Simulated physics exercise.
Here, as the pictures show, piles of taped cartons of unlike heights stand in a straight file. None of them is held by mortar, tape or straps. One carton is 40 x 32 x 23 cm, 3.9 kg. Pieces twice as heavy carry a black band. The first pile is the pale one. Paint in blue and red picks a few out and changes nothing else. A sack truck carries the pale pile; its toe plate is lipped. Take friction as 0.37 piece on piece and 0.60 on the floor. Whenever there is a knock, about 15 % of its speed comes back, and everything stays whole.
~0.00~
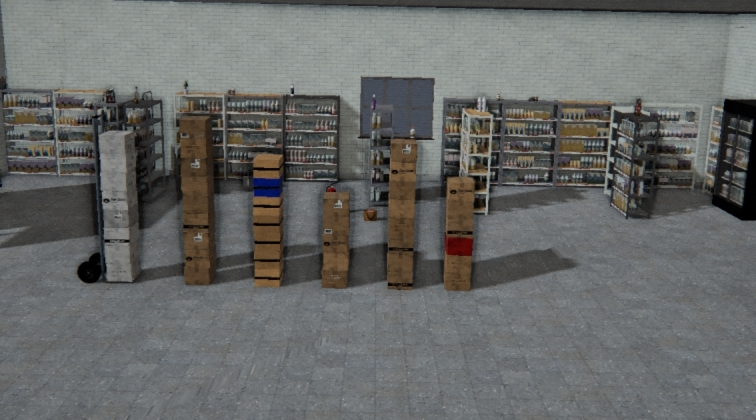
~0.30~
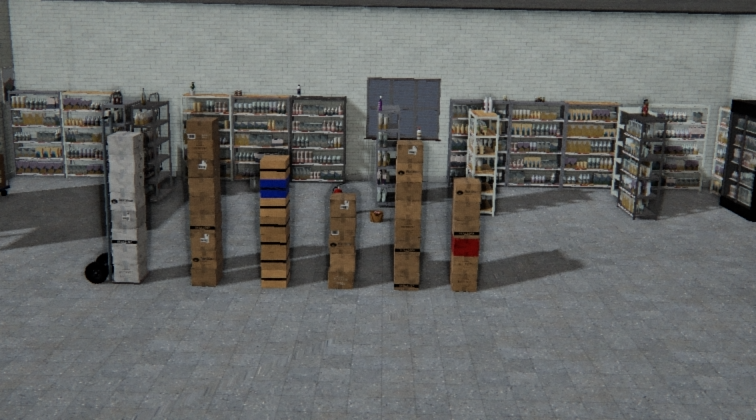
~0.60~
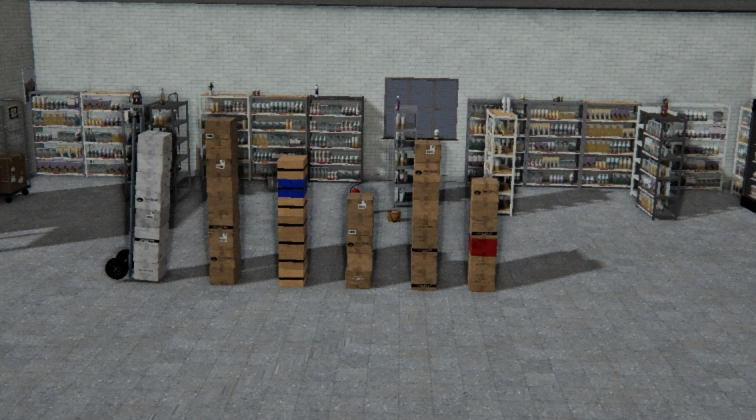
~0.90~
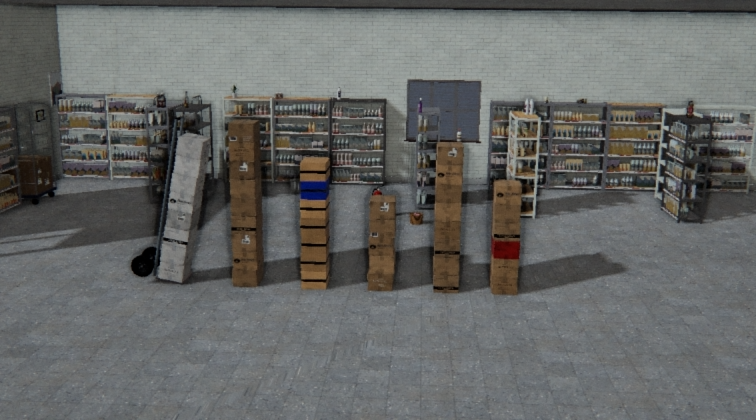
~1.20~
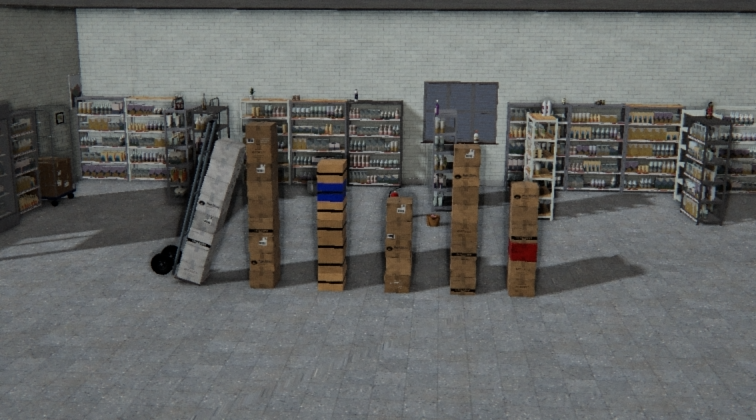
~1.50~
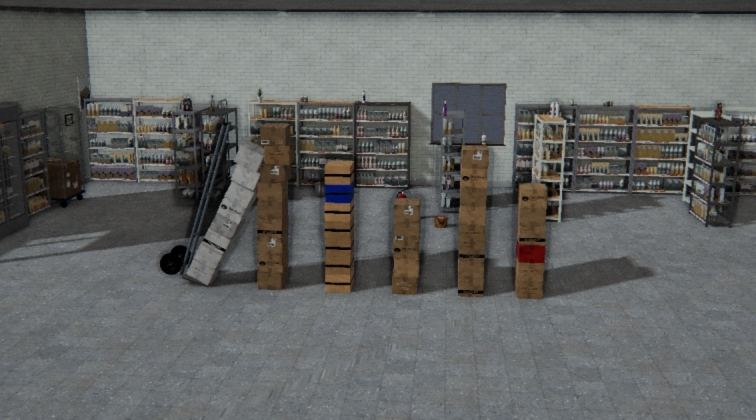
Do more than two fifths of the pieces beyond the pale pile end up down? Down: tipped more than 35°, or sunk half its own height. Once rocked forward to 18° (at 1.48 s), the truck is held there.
Yes.
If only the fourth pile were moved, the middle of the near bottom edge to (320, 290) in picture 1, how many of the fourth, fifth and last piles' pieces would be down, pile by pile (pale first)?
Then, pile by pile: Fourth 4, fifth 7, last 5.
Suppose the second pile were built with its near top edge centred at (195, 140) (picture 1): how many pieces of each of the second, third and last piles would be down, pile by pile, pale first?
Counts down - second: 7; third: 7; last: 6.
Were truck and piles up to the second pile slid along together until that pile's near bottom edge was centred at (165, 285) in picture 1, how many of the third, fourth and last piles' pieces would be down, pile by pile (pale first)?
Pile by pile, third 6, fourth 4, last 6.
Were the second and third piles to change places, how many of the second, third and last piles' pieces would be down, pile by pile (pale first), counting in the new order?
After the swap, the second pile would have 7 down, the third 8 and the last 6.
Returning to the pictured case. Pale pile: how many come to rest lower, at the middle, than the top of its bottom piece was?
Count: 3.
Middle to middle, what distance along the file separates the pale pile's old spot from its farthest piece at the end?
About 190 cm along.
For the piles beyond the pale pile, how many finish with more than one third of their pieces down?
All told, the figure is 5.
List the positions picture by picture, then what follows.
In the first frame (pixels give the middle of a visible side; the camera pans a little), truck frame (96, 151) 0° forward; red carton (460, 247); blue carton (266, 188); none of the others has stirred.
Truck frame (104, 152) 1° forward; blue carton (273, 189), in the second frame.
Truck frame (134, 150) 5° forward, top of the pale pile leaning 5°; blue carton (291, 189); none of the others has stirred, in the third frame.
Truck frame (172, 152) 11° forward, top of the pale pile leaning 11°; blue carton (313, 191); none of the others has stirred, in the fourth frame.
Truck frame (202, 154) 16° forward, top of the pale pile leaning 18°; blue carton (330, 193); none of the others has stirred, in the fifth frame.
Truck frame (215, 156) 18° forward, top of the pale pile leaning 24°; blue carton (338, 194); red carton (532, 254); movement in 5 of them, in the sixth frame.
After 2.14 s, 8 of the pale pile down; none of the 35 other cartons down, 10 disturbed.
After 2.82 s, 8 of the pale pile down; 10 of the 35 other cartons down; blue carton 27° from how it stood, 9 cm lower.
After 3.52 s, 8 of the pale pile down; 22 of the 35 other cartons down; blue carton 9° from how it stood, 38 cm lower; red carton 4° from how it stood.
After 4.40 s, 8 of the pale pile down; 35 of the 35 other cartons down; red carton on its side; blue carton 53° from how it stood, 50 cm lower.
In the end (6.3 s), 8 of the pale pile down; 35 of the 35 other cartons down; red carton on its side; blue carton 53° from how it stood, 51 cm lower. That is 100 per cent. From the last view, middles, red carton near (595, 281), blue carton near (485, 235).
